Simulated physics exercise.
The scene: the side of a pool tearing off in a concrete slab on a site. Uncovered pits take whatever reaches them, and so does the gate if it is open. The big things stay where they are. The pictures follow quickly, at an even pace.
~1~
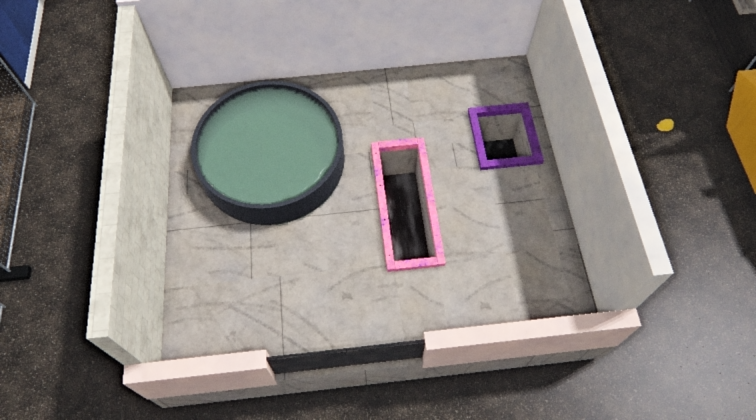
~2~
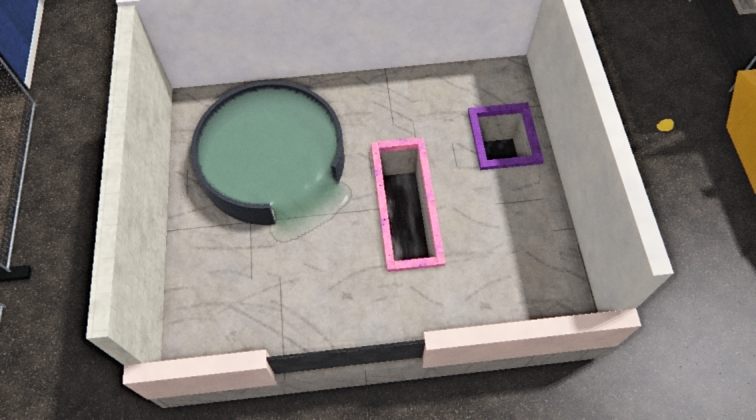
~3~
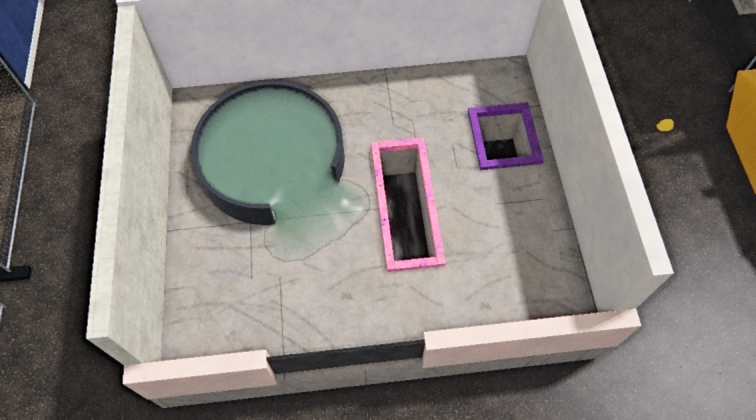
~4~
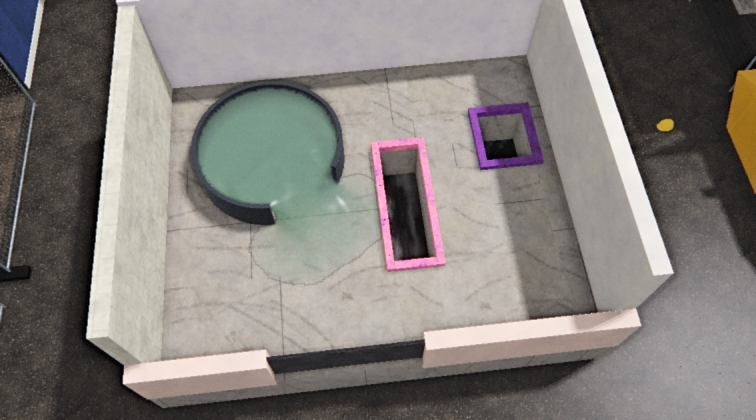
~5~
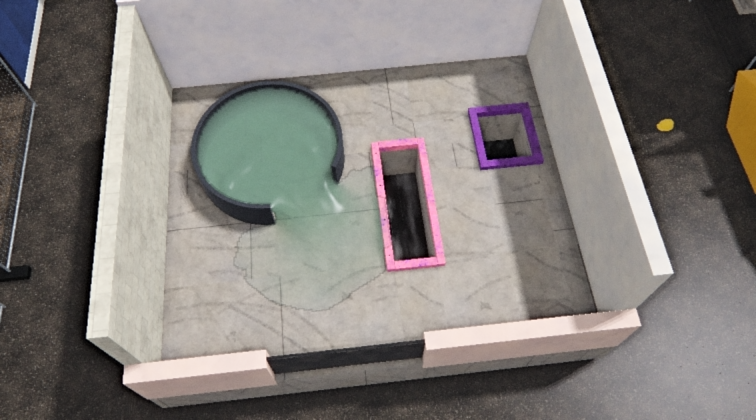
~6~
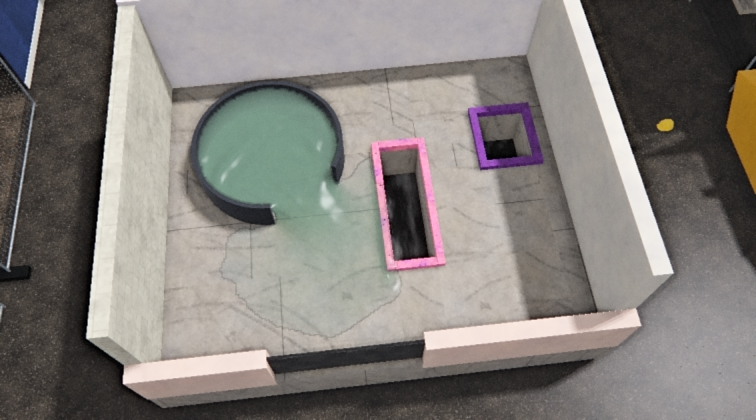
On a concrete slab edged by low walls, a round pool of green water sat still until its lower right side tore open, and water poured out and spread across the floor toward the front.
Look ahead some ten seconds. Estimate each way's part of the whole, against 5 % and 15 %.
In the end: The gate takes not even 5 %; the purple pit takes not even 5 %; the pink pit takes between 5 and 15 %.
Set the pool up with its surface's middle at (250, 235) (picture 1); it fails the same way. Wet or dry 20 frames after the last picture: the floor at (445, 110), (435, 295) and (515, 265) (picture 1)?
One after the other: Free of water, awash, awash.
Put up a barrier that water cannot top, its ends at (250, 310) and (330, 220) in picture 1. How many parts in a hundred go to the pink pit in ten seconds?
Per cent: Pink 20.
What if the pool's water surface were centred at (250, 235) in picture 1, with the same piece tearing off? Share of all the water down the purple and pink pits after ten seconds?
Roughly, in per cent: Purple 6, pink 2.
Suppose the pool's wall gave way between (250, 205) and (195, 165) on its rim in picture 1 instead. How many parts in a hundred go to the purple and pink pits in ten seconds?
Per cent: Purple 0, pink 2.
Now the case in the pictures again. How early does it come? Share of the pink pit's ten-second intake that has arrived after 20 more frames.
About 90 per cent.
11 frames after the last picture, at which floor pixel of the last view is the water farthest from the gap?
Around (588, 328).
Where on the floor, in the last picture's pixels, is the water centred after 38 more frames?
Close to (338, 225).
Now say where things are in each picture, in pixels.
In the first frame, still water in the round pool at (268, 144).
In the second frame, the front is at (279, 236), out from the gap at (309, 204).
In the third frame, the front is at (276, 251), out from the gap at (309, 205).
In the fourth frame, the front is at (293, 278), out from the gap at (309, 205).
In the fifth frame, the front is at (331, 300), out from the gap at (309, 205).
In the sixth frame, water pours out at (309, 205) and has run to (333, 328).
A moment on, water covers 25 % of the floor; the gate 0 %, the purple pit 0 %, the pink pit 2 %.
Next, water covers 30 % of the floor; the gate 0 %, the purple pit 0 %, the pink pit 5 %.
Then, water covers 50 % of the floor; the gate 0 %, the purple pit 0 %, the pink pit 7 %.
Later, water covers 75 % of the floor; the gate 0 %, the purple pit 0 %, the pink pit 8 %.
In the end, water covers 95 % of the floor; the gate 0 %, the purple pit 1 %, the pink pit 8 %.
